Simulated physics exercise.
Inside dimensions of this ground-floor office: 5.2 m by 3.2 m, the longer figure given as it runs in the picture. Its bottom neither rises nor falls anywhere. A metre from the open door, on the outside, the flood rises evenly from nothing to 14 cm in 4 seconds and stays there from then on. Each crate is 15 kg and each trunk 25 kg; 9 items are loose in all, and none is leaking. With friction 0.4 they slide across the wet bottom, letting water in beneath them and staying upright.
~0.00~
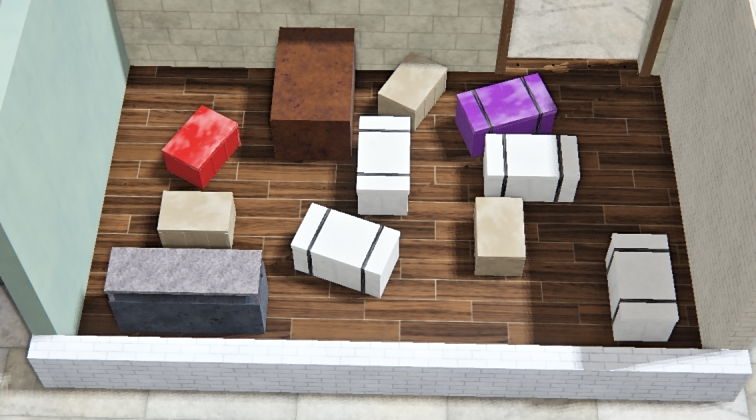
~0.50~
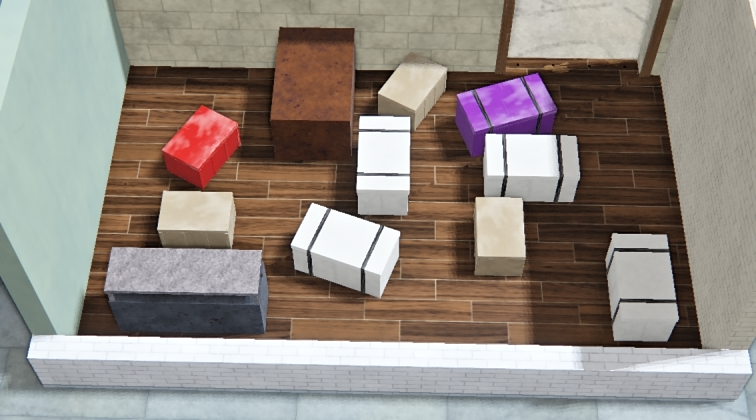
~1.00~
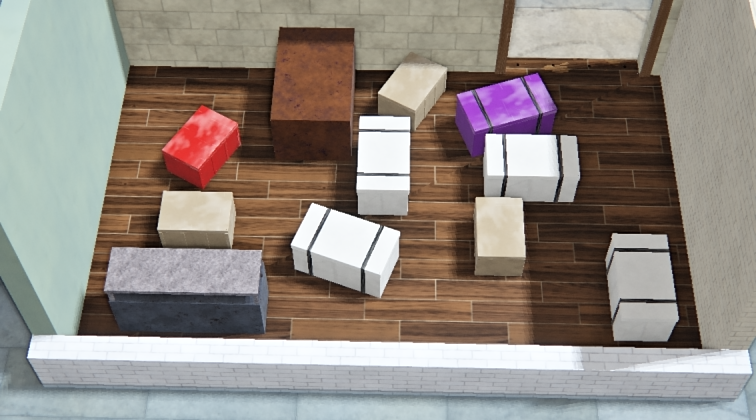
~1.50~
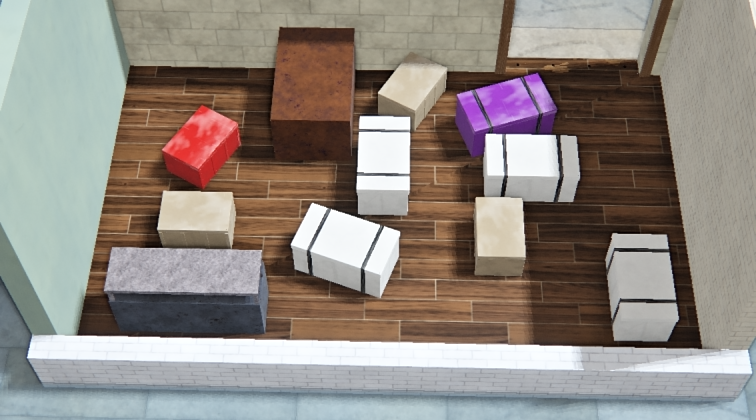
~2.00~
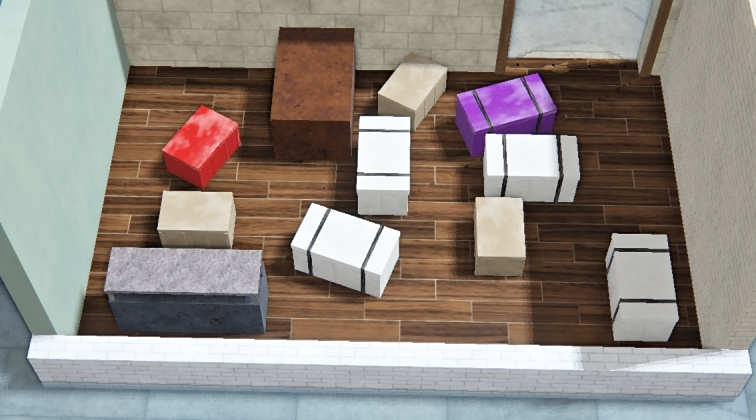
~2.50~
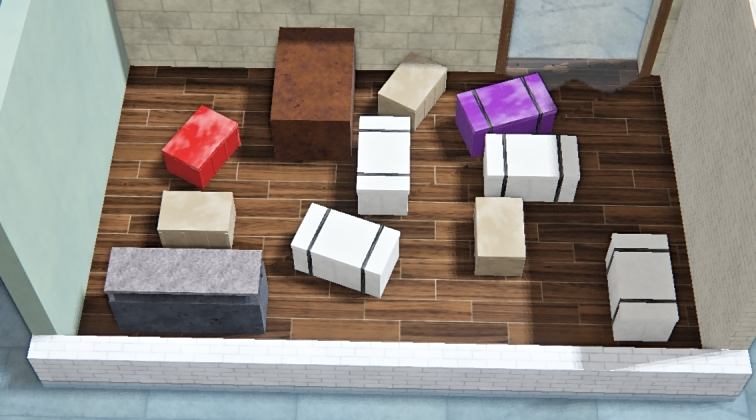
The clip opens on a ground-floor office seen from above, with crates and trunks, among them a red crate and a purple trunk, lying still on a dark wood floor. Water spreads over the paving outside, then a small patch edges in through the open doorway at the back, while nothing inside shifts.
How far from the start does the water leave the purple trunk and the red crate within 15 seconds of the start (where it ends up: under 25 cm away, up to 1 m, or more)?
For the purple trunk I'd expect a modest drift, and for the red crate next to no motion.
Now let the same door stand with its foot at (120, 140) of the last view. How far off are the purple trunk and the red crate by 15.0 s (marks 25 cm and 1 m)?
Result - purple trunk: Negligible displacement, red crate: Large displacement.
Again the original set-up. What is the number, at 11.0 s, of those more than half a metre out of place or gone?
3.
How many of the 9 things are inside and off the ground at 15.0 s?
Of them, 6.
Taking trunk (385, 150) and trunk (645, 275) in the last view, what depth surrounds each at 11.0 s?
First roughly 4 cm, second roughly 7 cm.
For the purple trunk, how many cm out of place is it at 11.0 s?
It has shifted about 50 cm.
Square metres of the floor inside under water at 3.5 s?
About 1.0 m2.
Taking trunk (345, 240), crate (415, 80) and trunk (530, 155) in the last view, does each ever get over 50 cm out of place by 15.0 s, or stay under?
The first is bigger, the second not bigger and the third bigger.
After 3.5 s the purple trunk is near (507, 102), 0.0 m from its start, aground; the red crate is near (200, 136), 0.0 m from its start, aground; 0 afloat.
After 6.8 s the purple trunk is near (470, 112), 0.4 m from its start, aground; the red crate is near (200, 136), 0.0 m from its start, aground; 0 afloat.
After 11.0 s the purple trunk is near (459, 111), 0.5 m from its start, aground; the red crate is near (200, 136), 0.0 m from its start, aground; 2 afloat.
After 15.0 s the purple trunk is near (460, 78), 0.5 m from its start, afloat; the red crate is near (200, 136), 0.0 m from its start, aground; 6 afloat.
